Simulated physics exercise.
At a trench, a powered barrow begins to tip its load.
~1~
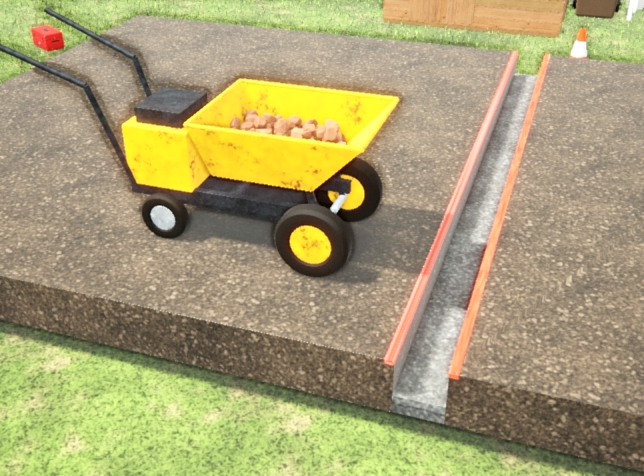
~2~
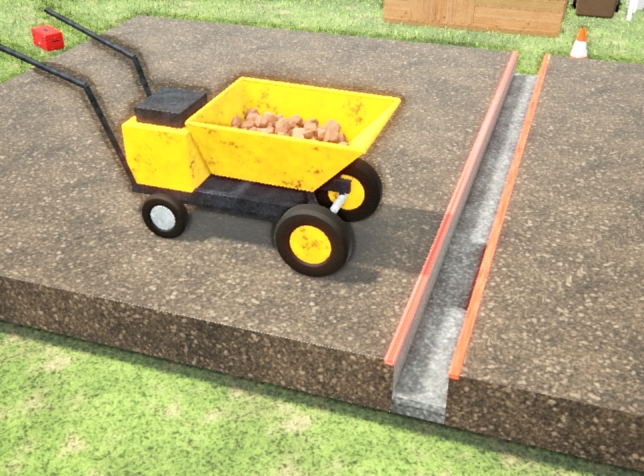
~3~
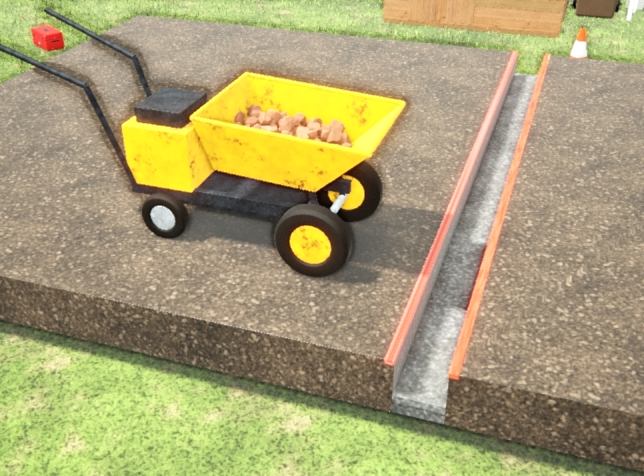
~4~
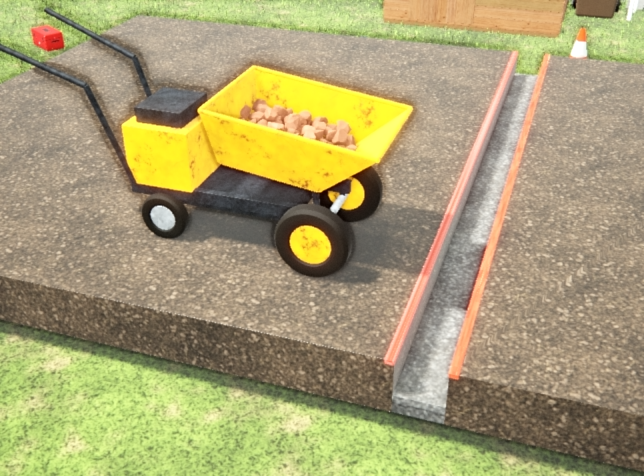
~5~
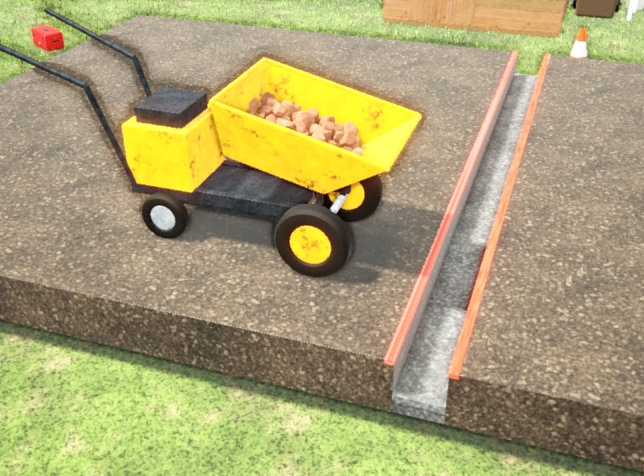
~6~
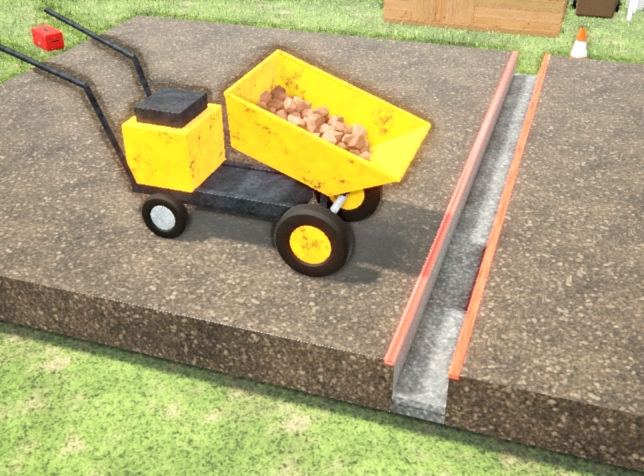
At first, a yellow powered barrow loaded with lumps of rubble stands on brown ground, its skip level, left of a narrow trench with orange edging. The skip then tilts gradually, its back rising and its front lip lowering toward the right, until it is clearly tipped, while the wheels stay still.
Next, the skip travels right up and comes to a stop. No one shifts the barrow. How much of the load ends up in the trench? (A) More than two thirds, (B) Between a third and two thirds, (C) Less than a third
The answer is A.
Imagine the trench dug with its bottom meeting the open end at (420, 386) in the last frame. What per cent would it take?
I'd put it at some 70 in a hundred.
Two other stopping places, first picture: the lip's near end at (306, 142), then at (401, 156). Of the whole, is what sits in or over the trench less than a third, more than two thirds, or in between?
Record - trial one: In the middle band; trial two: Under a third.
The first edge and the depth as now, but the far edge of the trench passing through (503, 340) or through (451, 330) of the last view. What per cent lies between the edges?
Roughly 100 per cent, and 60 per cent.
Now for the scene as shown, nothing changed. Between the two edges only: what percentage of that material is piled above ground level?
0 per cent, near enough.
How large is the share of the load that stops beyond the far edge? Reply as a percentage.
Close to 15 per cent.
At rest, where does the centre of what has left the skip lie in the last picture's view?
(458, 285).
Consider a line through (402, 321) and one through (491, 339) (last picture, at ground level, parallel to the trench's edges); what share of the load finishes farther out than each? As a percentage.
Close to 100 and 10 per cent respectively.
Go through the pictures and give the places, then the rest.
Lip of the skip at (361, 150), level; top of the load at (282, 130), lumps of rubble; first edge of the trench at (406, 321); far edge at (466, 333), the trench under half as wide as the skip, and about as deep as wide, in the first picture.
Lip of the skip at (363, 151), level; top of the load at (283, 129), in the second picture.
Lip of the skip at (369, 155), tipped barely; top of the load at (272, 133), in the third picture.
Lip of the skip at (377, 160), tipped a little; top of the load at (263, 127), in the fourth picture.
Lip of the skip at (387, 169), tipped a little; top of the load at (271, 122), in the fifth picture.
Lip of the skip at (398, 179), tipped clearly; top of the load at (282, 117); first edge of the trench at (406, 321); far edge at (466, 333), in the sixth picture.
Soon after the last picture, skip tipped steeply; all in the skip.
A little later, skip tipped right over; about half in the skip; about a third in or heaped over the trench; a small part beyond it.
Later still, skip tipped right over; most in or heaped over the trench; a small part beyond it.
At rest, skip tipped right over; most in or heaped over the trench; a small part beyond it.
